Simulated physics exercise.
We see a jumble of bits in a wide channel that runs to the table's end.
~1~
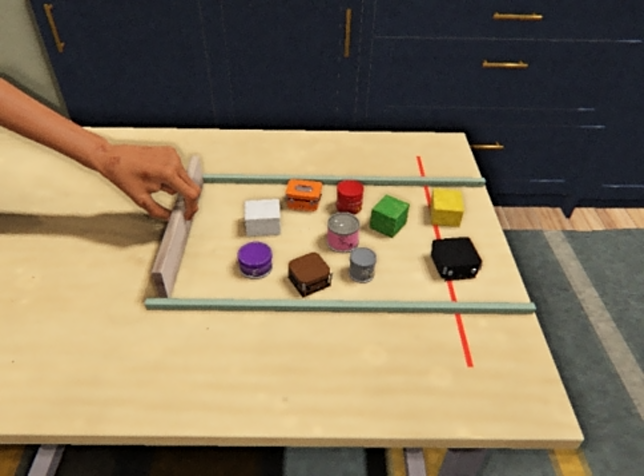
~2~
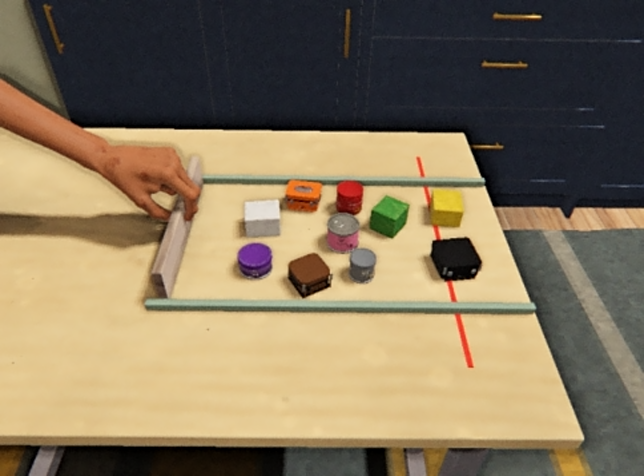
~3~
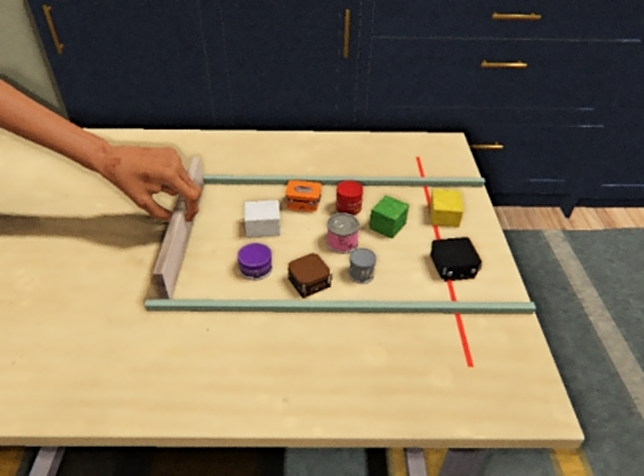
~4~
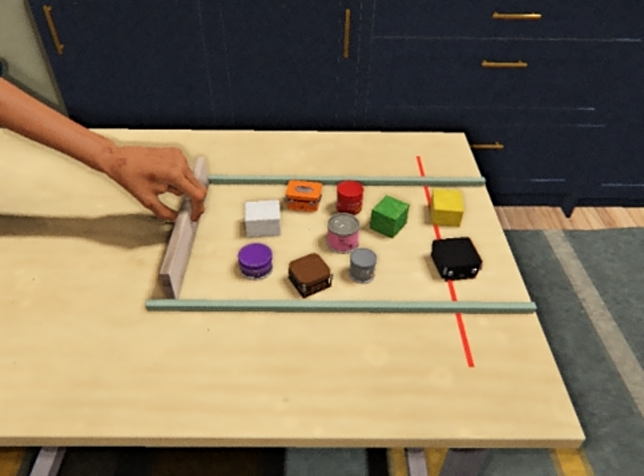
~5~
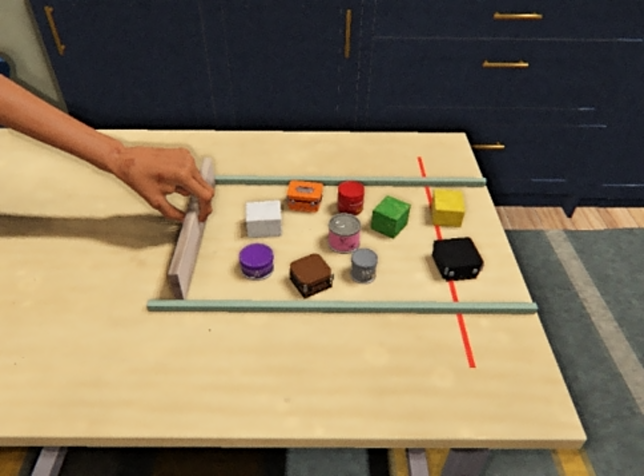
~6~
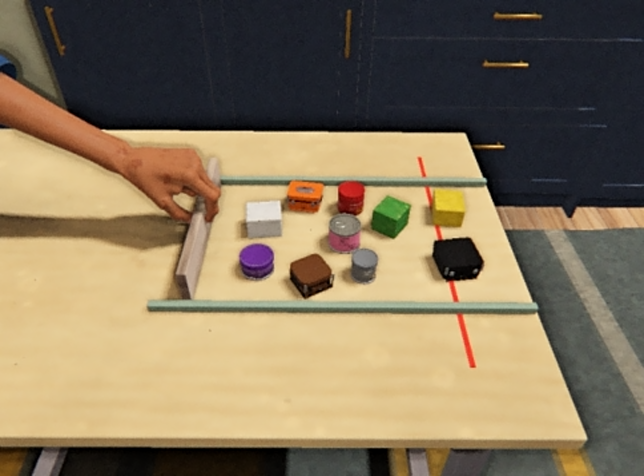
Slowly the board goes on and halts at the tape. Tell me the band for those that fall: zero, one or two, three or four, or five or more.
As it turns out, the number that fall off is one or two.
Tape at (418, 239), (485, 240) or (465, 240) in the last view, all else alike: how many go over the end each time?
It would be 0, 5 and 4.
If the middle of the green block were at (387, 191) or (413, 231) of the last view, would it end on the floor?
The green block holds on; remains up.
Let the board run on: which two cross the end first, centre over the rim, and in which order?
Earliest first: The yellow block, then the black case.
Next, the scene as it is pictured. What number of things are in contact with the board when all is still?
The number is 4.
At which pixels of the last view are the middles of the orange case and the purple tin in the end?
Near (448, 197) and (466, 262).
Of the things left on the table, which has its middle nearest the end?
That is the black case.
Soon after, none off yet; yellow block at rest near (448, 208); black case at rest near (457, 259); green block at rest near (391, 217).
Then, none off yet; yellow block at rest near (448, 208); black case at rest near (457, 259); green block moved about its own width near (418, 219).
At rest, the number that fall off is one or two; fallen, yellow block.
